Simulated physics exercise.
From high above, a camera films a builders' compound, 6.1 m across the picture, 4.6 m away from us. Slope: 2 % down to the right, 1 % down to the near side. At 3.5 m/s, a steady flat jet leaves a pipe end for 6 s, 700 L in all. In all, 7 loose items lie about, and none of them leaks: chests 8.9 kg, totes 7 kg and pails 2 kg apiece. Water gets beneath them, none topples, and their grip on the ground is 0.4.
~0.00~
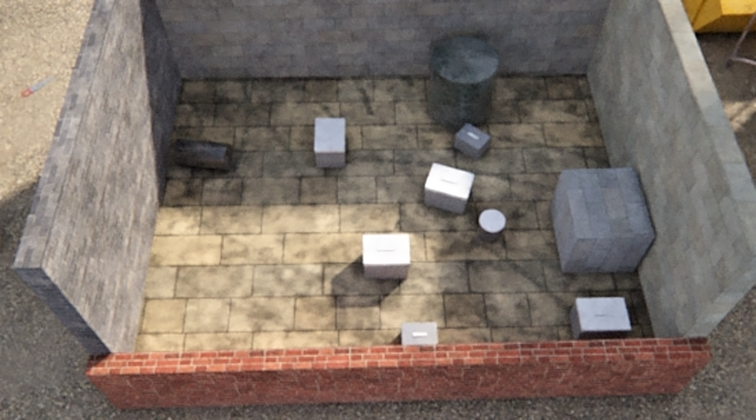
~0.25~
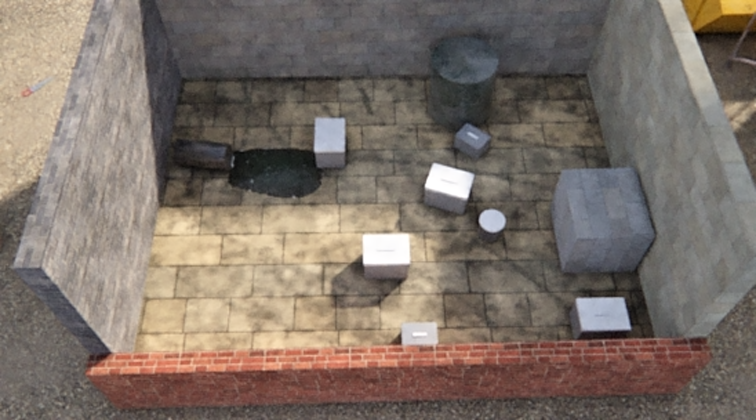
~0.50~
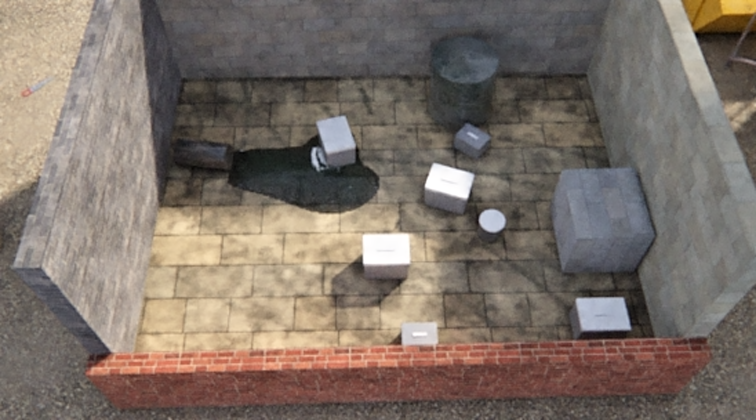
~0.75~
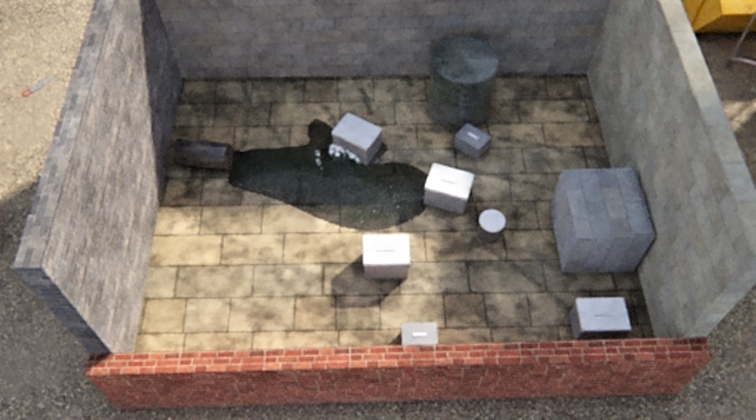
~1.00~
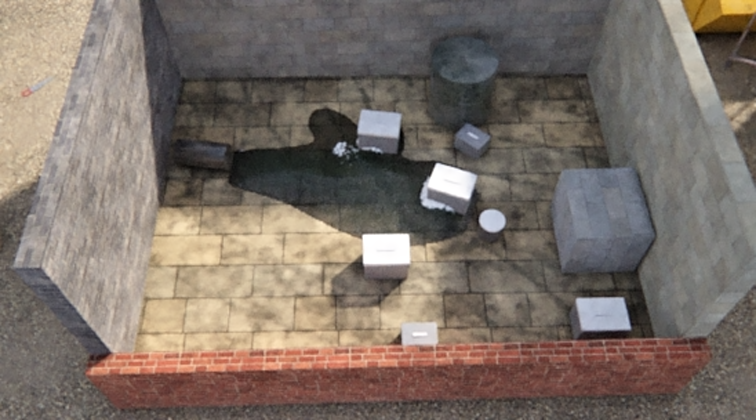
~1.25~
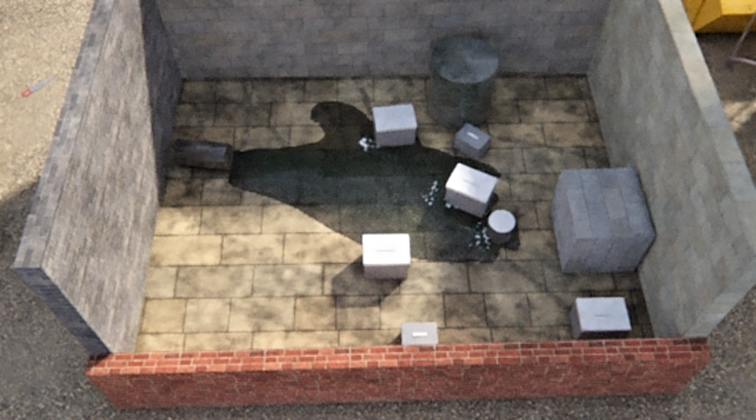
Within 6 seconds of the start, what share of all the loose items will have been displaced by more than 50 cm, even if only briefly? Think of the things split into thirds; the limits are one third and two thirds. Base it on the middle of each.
Looks like it reaches a third but not two thirds.
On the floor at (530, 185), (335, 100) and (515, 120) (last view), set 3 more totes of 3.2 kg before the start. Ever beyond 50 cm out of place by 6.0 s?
Result, in sequence: Exceeded, not exceeded, not exceeded.
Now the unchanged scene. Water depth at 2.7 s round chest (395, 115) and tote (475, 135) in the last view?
Depths: Near 1 cm, then near 2 cm.
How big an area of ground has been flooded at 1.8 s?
About 7.5 m2.
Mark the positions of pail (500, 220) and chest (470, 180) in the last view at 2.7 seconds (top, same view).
They should sit about (551, 247) and (530, 190) in the last view.
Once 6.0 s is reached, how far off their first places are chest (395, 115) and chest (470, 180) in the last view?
Going in order, that's 100 cm then 100 cm.
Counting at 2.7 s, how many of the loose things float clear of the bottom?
The count is 1.
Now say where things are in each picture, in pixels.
In the first frame, a chest at (329, 134) rests on the ground; a chest at (449, 180) rests on the ground; 0.0 m2 under water; 0 of 7 have shifted.
In the second frame, a chest at (329, 134) rests on the ground; a chest at (449, 180) rests on the ground; 0.8 m2 under water; 0 of 7 have shifted.
In the third frame, a chest at (335, 133), on the bottom, 8 cm from its start; a chest at (449, 180), on the bottom; 1.4 m2 under water; 1 of 7 have shifted.
In the fourth frame, a chest at (356, 130) rests on the ground, 37 cm from its start; a chest at (449, 180), on the bottom; 2.5 m2 under water; 1 of 7 have shifted.
In the fifth frame, a chest at (379, 122), on the bottom, 70 cm from its start; a chest at (452, 181) rests on the ground, 3 cm from its start; 3.6 m2 under water; 1 of 7 have shifted.
In the sixth frame, a chest at (394, 117) rests on the ground, 93 cm from its start; a chest at (471, 182) rests on the ground, 28 cm from its start; 4.7 m2 under water; 3 of 7 have shifted.
After 1.8 s 3 of 7 are over 50 cm from their spots; 0 afloat.
After 2.7 s 3 of 7 are over 50 cm from their spots; 1 afloat.
After 4.2 s 3 of 7 are over 50 cm from their spots; 2 afloat.
After 6.0 s 3 of 7 are over 50 cm from their spots, and 3 have been at some point; 2 afloat.
